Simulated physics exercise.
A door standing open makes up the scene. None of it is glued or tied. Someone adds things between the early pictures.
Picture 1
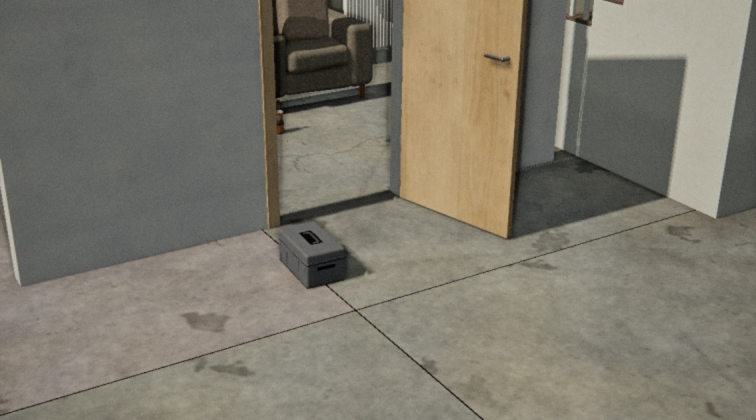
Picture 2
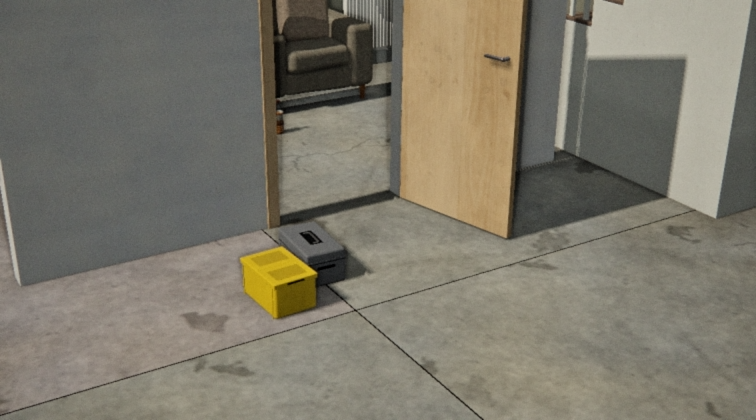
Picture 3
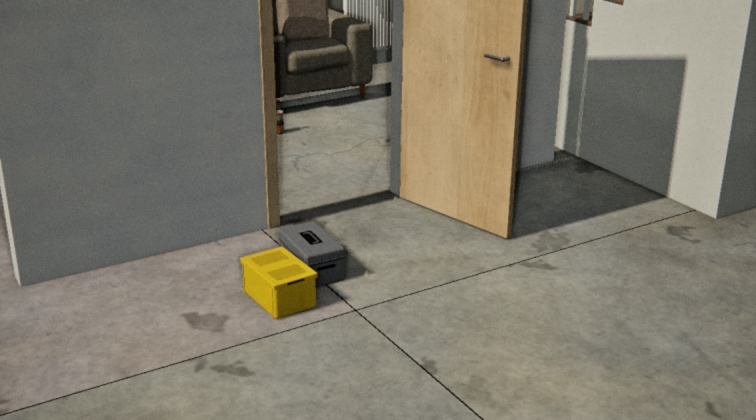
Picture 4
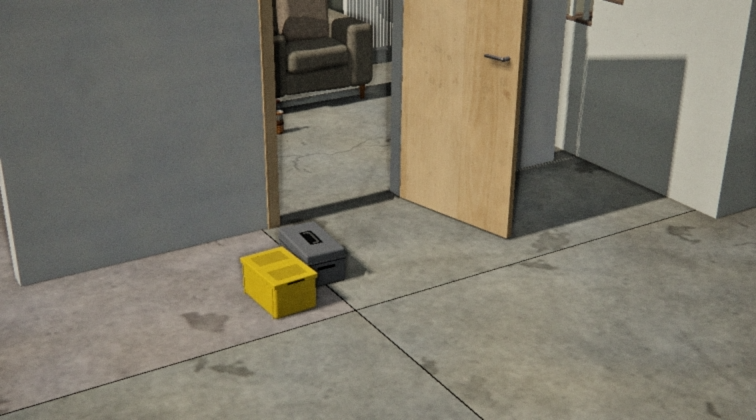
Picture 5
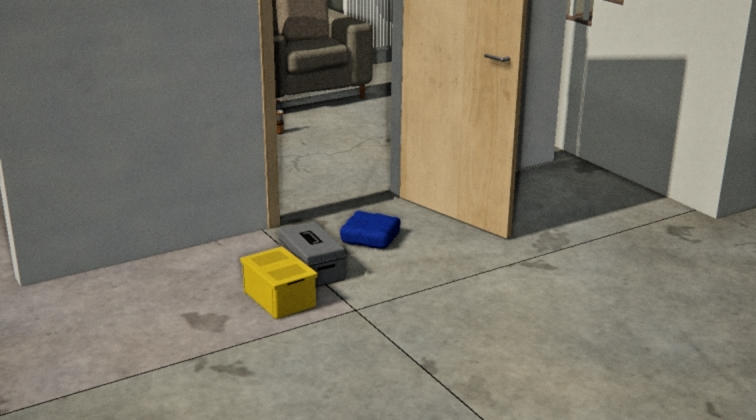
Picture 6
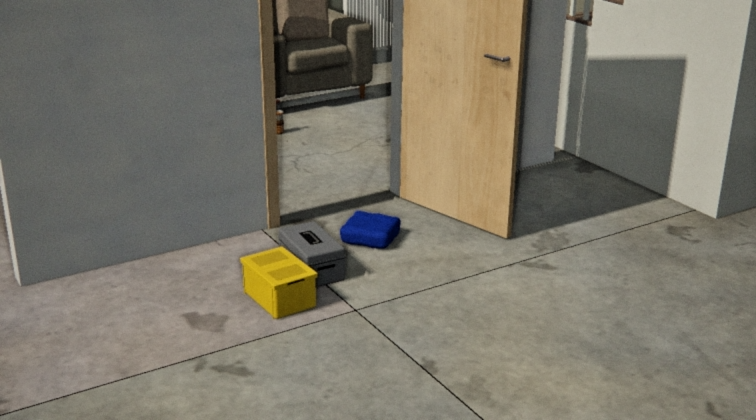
At first, a grey toolbox sits on the concrete floor beside the doorway of a wide-open wooden door. A yellow tote then appears in front of it, slightly to the left, and later a blue cushion appears to the right of the toolbox, while the door stays still throughout.
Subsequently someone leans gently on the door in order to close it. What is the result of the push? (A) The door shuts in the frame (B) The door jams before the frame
Answer: B.
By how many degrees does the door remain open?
About 20°.
Then, 1.30 s later than the last frame, door at 71°.
Then, 2.00 s later than the last frame, door at 44°; blue cushion moved a little near (348, 229).
Then, 2.50 s later than the last frame, door at 26°; blue cushion moved about its own width near (319, 221).
When it is over, door at 20°; moved from the start, blue cushion; the other 2 as before. End places, in pixels of the last picture, blue cushion near (310, 218).
